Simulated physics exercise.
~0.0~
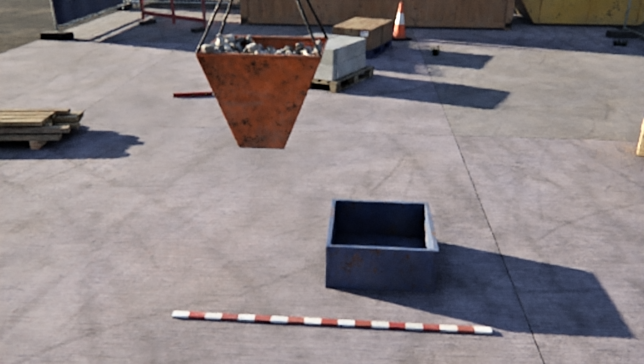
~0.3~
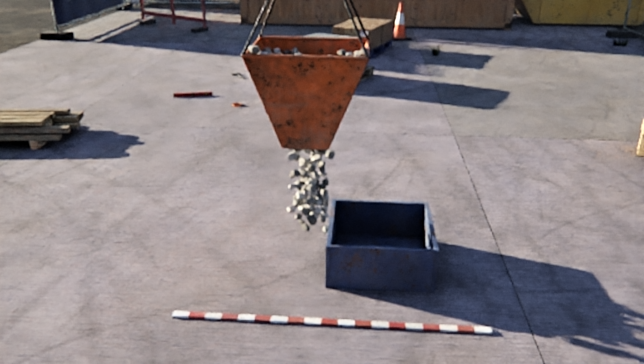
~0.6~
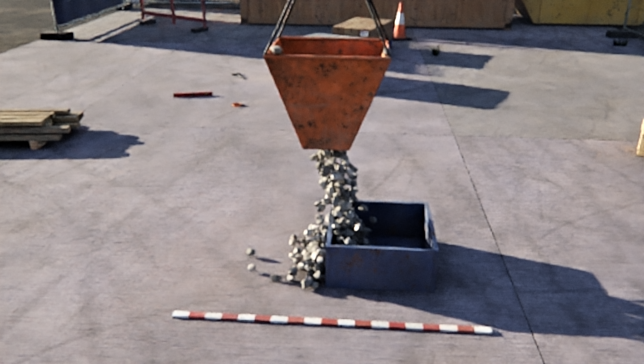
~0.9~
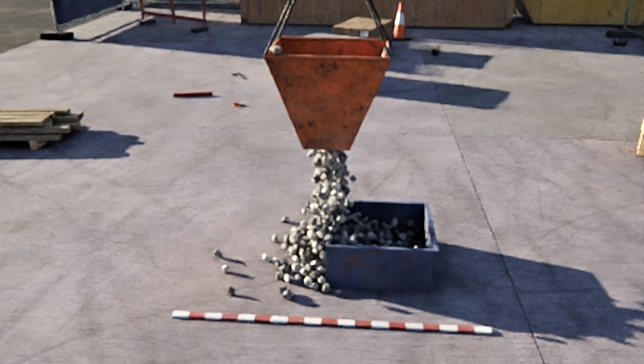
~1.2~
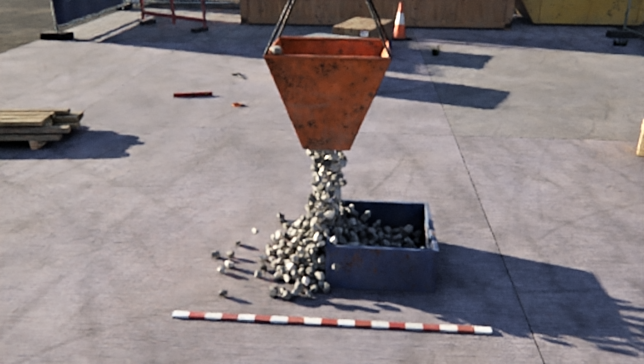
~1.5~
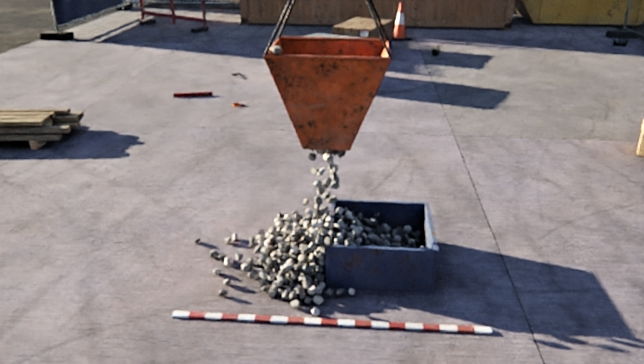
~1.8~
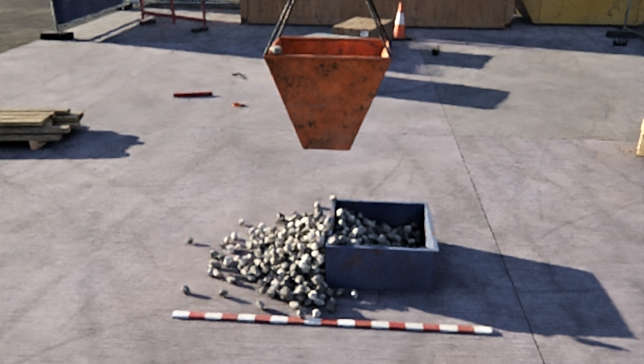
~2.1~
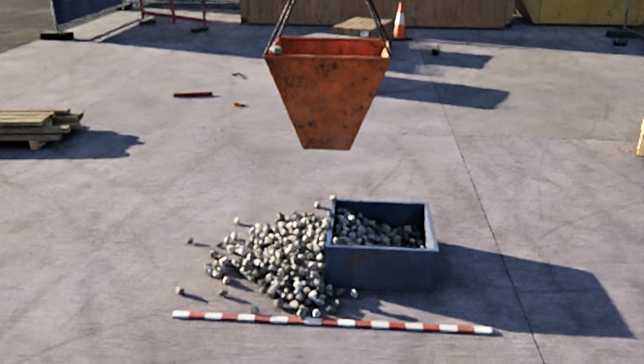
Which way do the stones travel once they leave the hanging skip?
The stones move down, falling from the bottom of the skip towards the bin and the ground beside it.
